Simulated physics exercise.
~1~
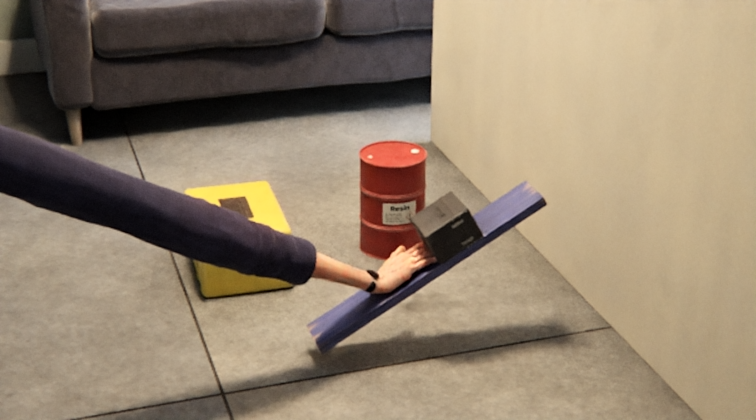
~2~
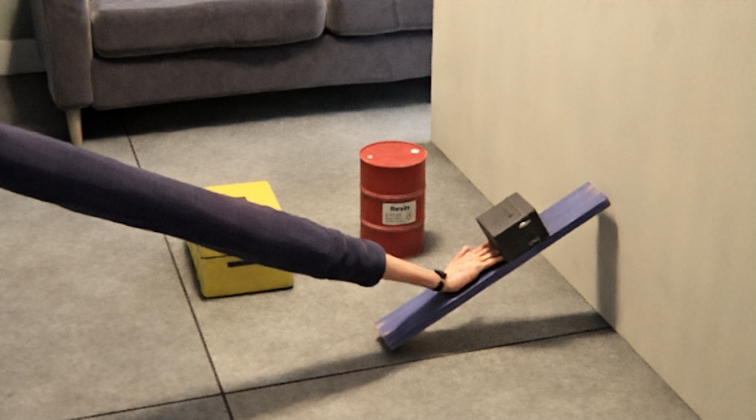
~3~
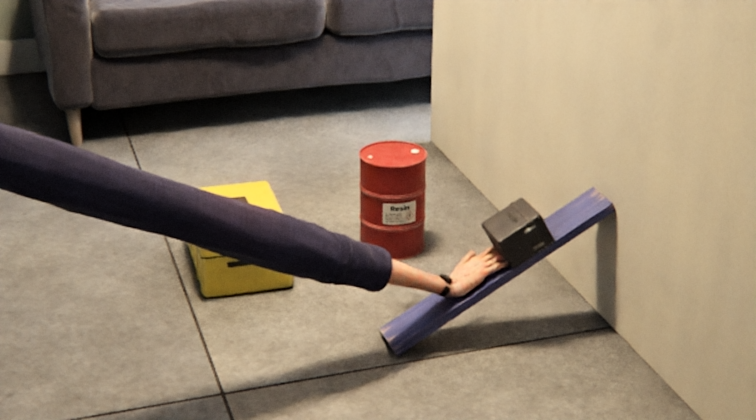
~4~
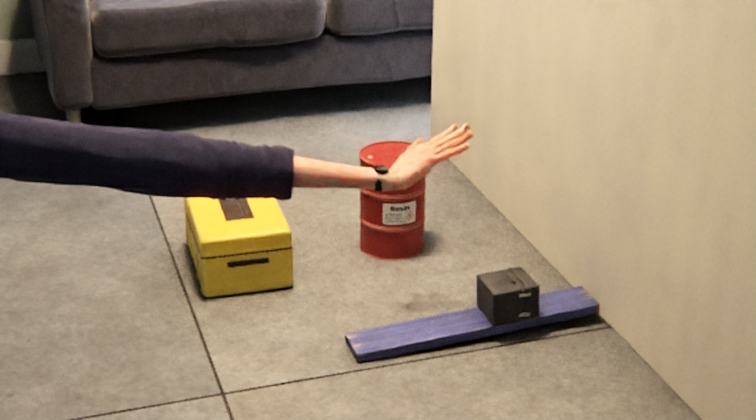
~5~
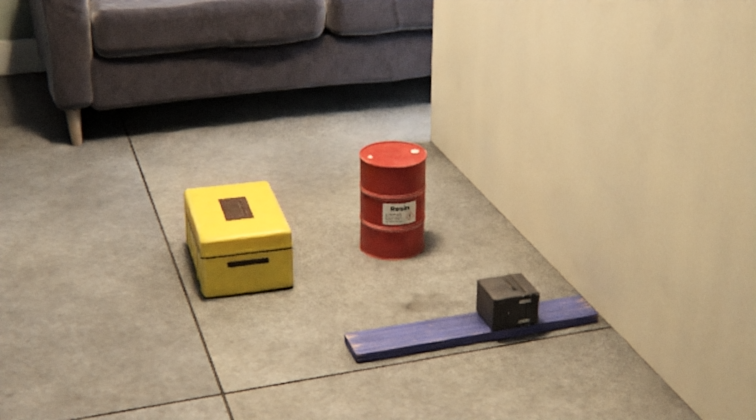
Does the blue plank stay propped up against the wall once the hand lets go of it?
No, the blue plank slides down and ends up lying on the floor with the dark box still on it.
